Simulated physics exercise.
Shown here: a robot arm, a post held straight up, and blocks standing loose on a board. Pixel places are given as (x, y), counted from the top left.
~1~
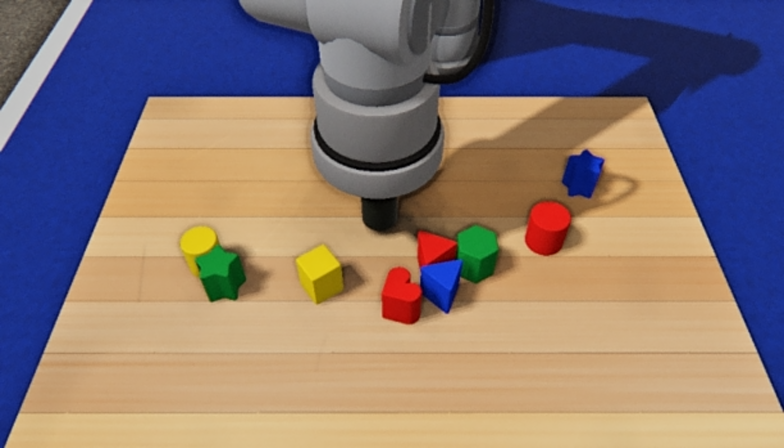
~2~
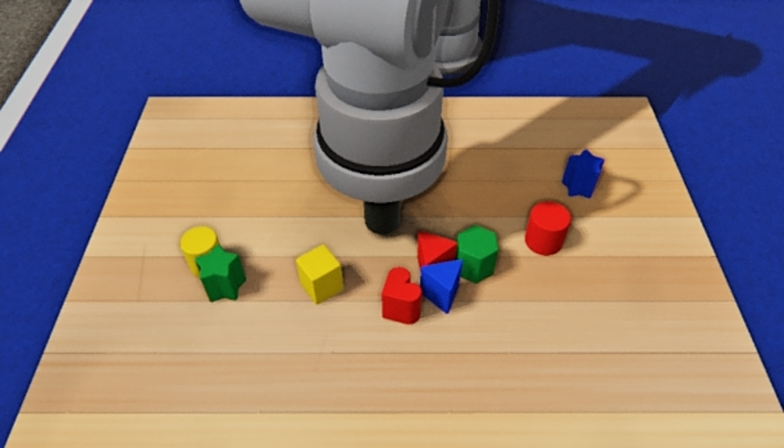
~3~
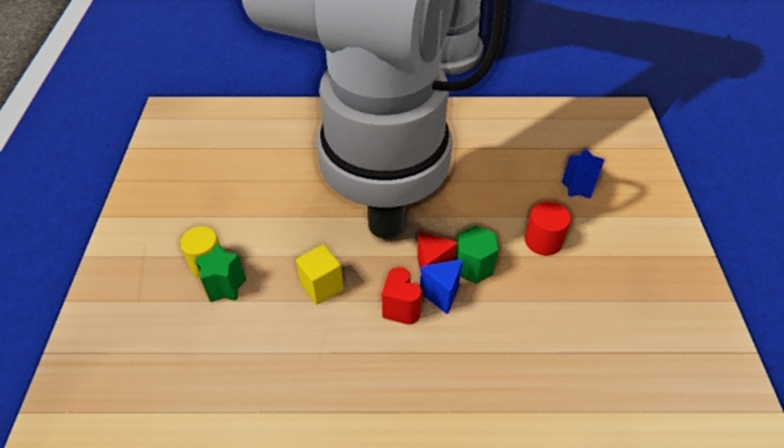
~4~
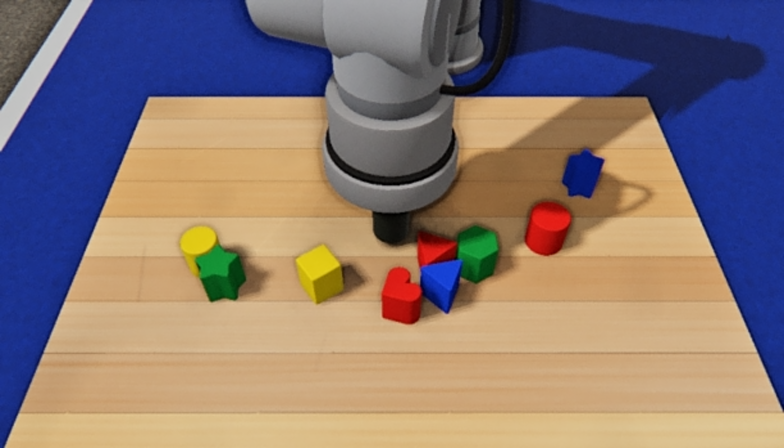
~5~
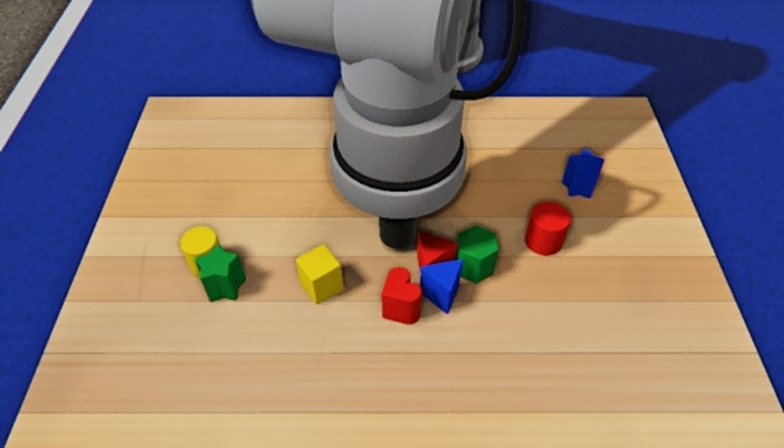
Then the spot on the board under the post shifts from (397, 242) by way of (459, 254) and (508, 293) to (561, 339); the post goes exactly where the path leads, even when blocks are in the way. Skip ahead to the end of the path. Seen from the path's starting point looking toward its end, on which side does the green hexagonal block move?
Left.
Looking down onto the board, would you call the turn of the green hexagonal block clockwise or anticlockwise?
The answer is counter-clockwise.
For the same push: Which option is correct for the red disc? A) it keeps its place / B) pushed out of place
A - it keeps its place.
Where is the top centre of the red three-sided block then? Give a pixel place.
It sits at (482, 277).
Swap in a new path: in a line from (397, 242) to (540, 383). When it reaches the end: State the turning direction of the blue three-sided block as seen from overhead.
It spins with the clock.
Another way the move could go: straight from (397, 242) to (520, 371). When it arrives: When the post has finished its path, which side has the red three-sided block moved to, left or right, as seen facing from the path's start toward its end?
Shifted left.
What follows on the original path. One third of the way, post at (461, 248); red three-sided block at (460, 258), turned 80° clockwise; blue three-sided block at (445, 278), turned 40° clockwise; green hexagonal block at (497, 248).
Two thirds of the way, post at (511, 287); red three-sided block at (482, 277); blue three-sided block at (442, 282), turned 70° clockwise; green hexagonal block at (558, 276), turned 55° anticlockwise.
At the end, post at (564, 332); red three-sided block at (482, 277), turned 150° clockwise; blue three-sided block at (442, 282), turned 70° clockwise; green hexagonal block at (602, 294), turned 140° anticlockwise; red disc still.
